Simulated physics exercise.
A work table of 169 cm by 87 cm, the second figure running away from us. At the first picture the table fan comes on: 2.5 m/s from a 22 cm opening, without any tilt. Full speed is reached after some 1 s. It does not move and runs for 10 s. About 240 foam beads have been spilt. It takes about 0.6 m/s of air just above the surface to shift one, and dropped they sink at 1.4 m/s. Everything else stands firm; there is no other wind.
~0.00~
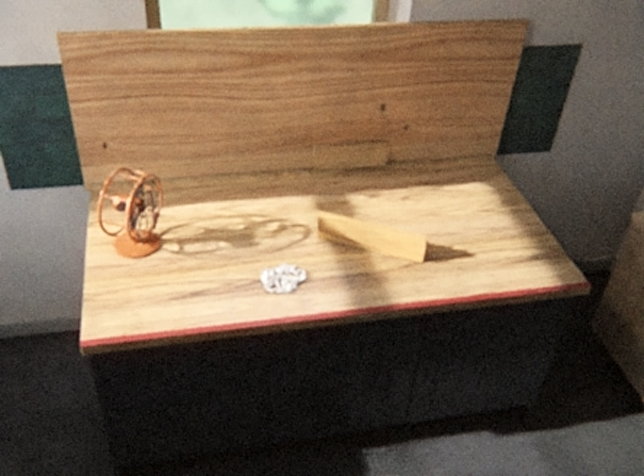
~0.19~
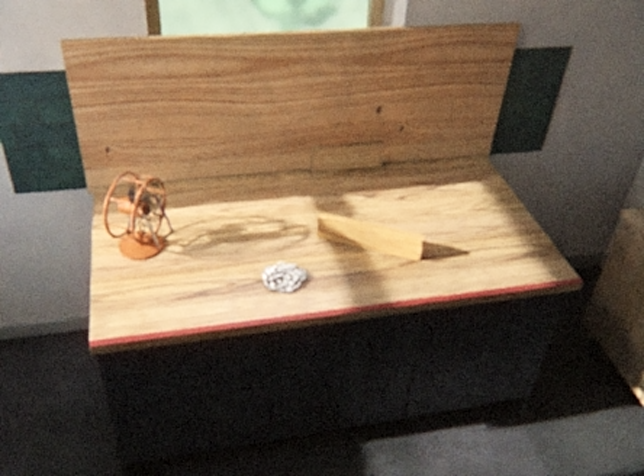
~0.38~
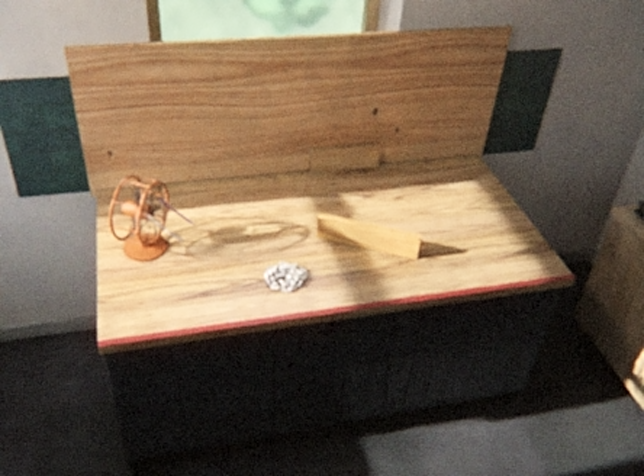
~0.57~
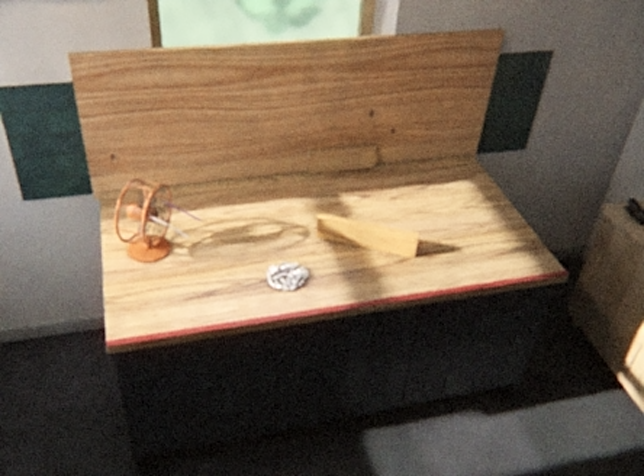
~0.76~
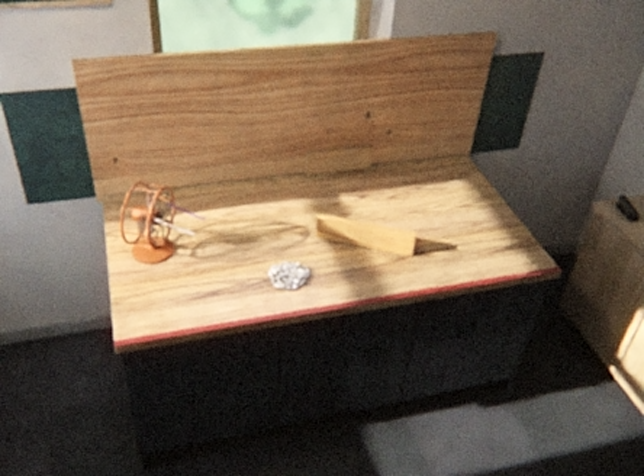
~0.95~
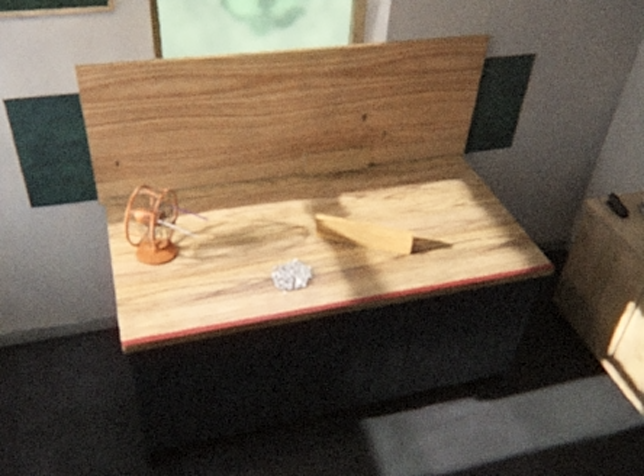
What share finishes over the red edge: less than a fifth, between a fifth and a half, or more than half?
Of the foam beads, over half end over the red edge.
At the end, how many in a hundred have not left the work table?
About 5 %.
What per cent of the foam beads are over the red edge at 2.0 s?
Some 90 per cent.
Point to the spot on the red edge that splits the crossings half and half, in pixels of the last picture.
Around (384, 299).
After 2.0 s the count stands so, 88 % are over the red edge.
After 3.2 s the count stands so, 93 % are over the red edge.
After 5.5 s the count stands so, 94 % are over the red edge.
After 10.0 s, at the end, 95 % are over the red edge.
